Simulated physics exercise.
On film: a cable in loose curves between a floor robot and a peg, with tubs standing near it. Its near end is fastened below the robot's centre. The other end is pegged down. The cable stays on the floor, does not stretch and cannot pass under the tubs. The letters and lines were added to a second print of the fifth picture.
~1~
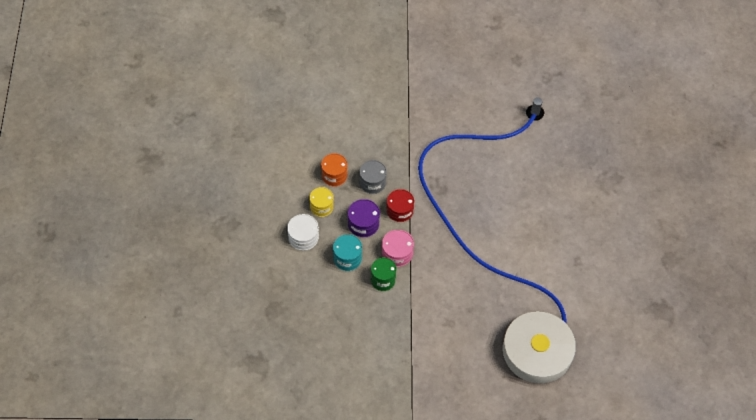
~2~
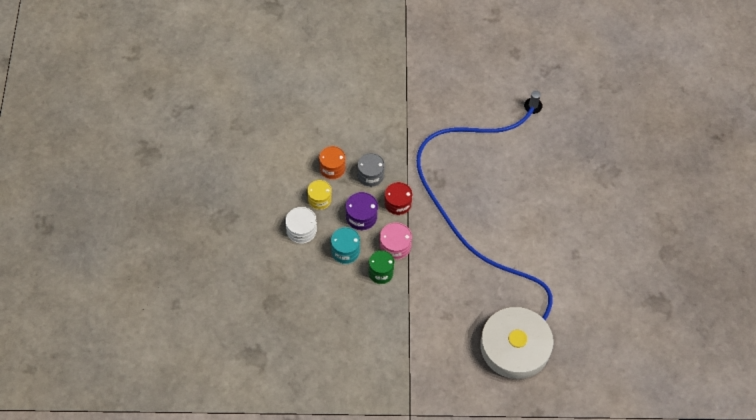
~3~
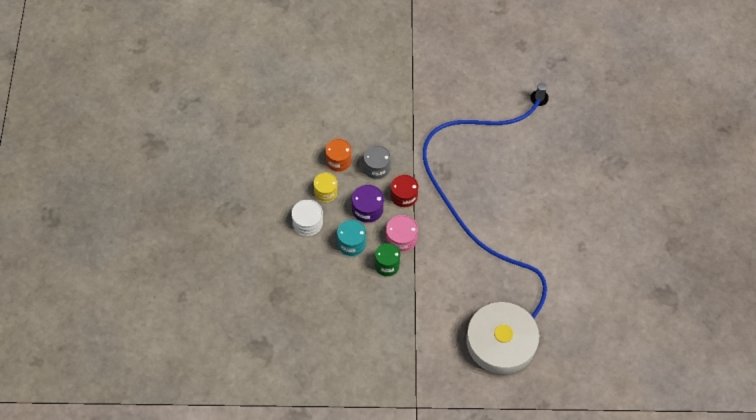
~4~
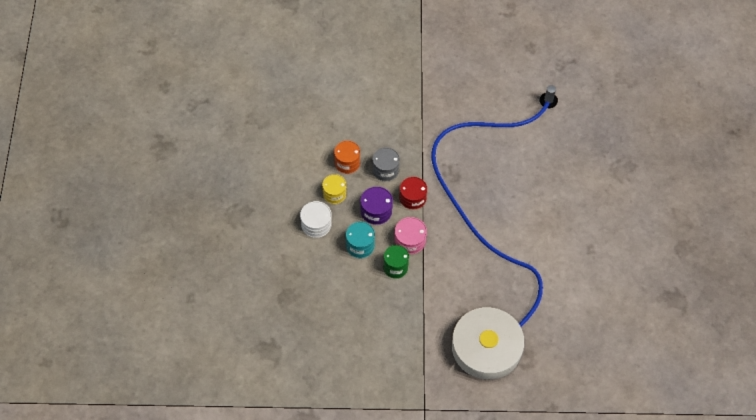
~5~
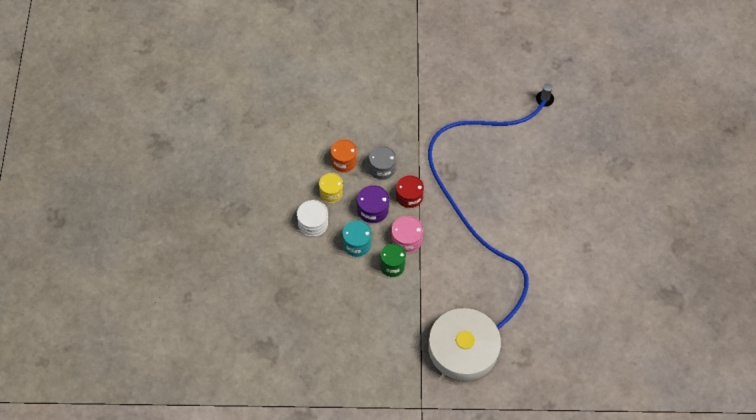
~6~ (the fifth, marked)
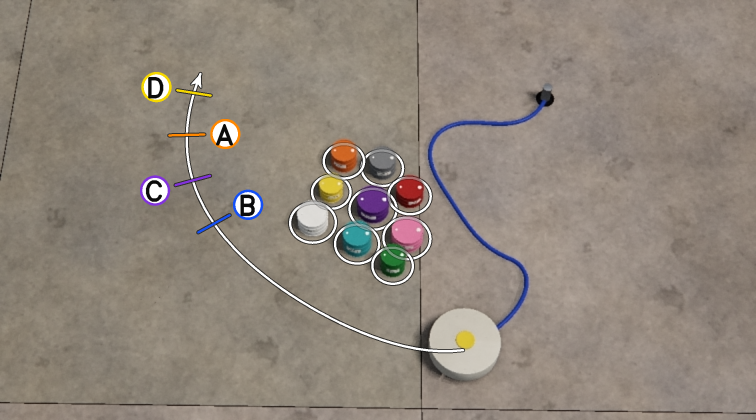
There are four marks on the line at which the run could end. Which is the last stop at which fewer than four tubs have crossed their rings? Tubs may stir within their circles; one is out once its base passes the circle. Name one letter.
Up to mark B.
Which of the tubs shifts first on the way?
The green one.
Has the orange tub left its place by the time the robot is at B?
By then, no.
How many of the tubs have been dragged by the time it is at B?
One.
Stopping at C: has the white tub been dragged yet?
Yes.
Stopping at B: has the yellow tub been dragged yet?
No.
On the copy, A at (187, 135); B at (214, 224); C at (193, 180); D at (194, 93); the route from (463, 350) via (240, 255) to (200, 74).
On B. First, robot (361, 327).
Then, robot (270, 275).
Finally, robot (213, 218); green tub (382, 243); one over the rings.
By contrast, A has eight over the rings; C has five over the rings; D has nine over the rings.
